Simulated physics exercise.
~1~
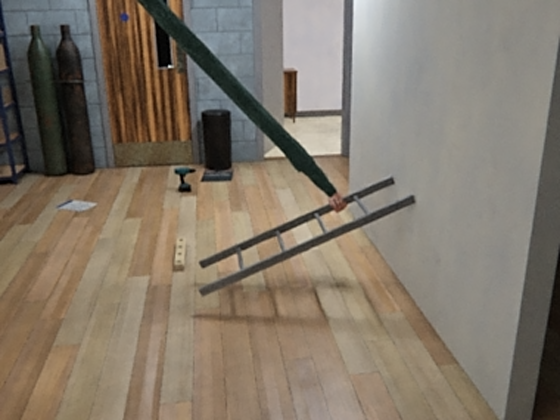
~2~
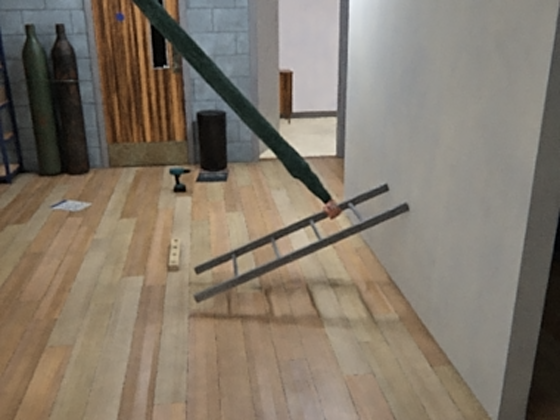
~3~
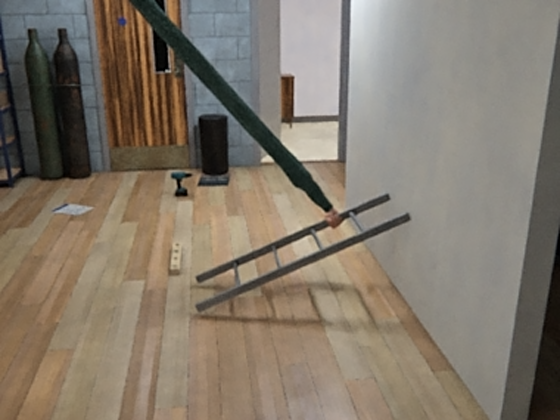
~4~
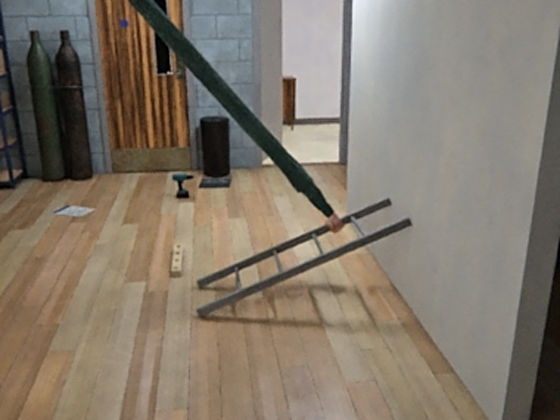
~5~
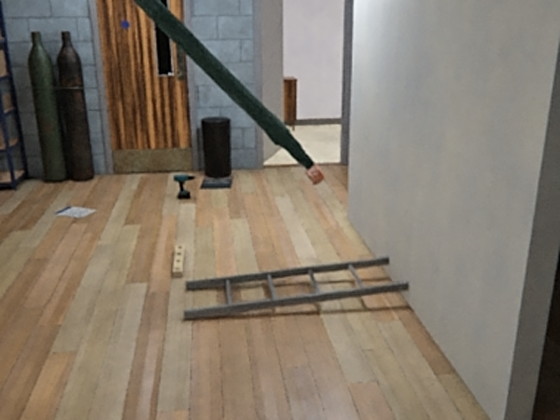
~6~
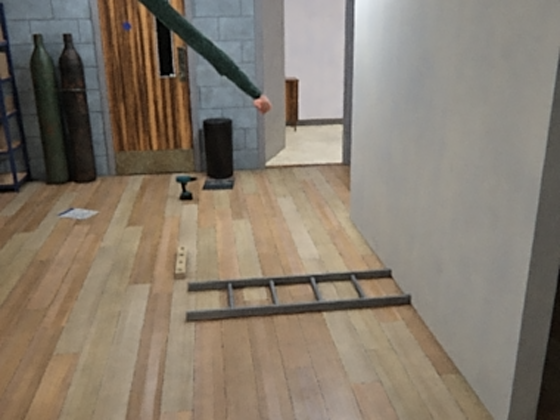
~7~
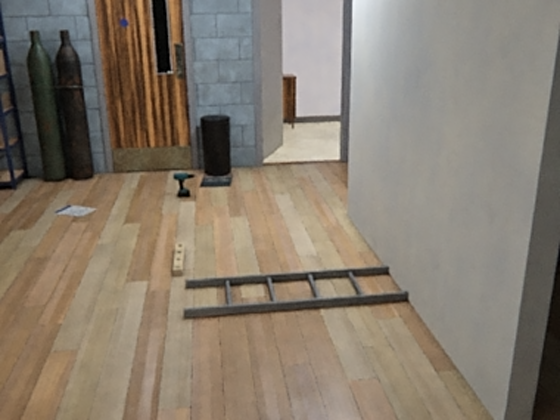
In a workshop-like room with a plank floor, a wooden door and two tall gas cylinders along the back, a green-sleeved arm reaches down from the top to a grey ladder. The hand holds the ladder at a low slant, its upper end toward the pale wall on the right and its lower end near a small wooden batten on the floor. It stays tilted there, shifting only slightly. Then the hand lets go, and the ladder drops to the boards. The arm draws back up and out of view, leaving the ladder lying flat and still beside the unmoved batten.
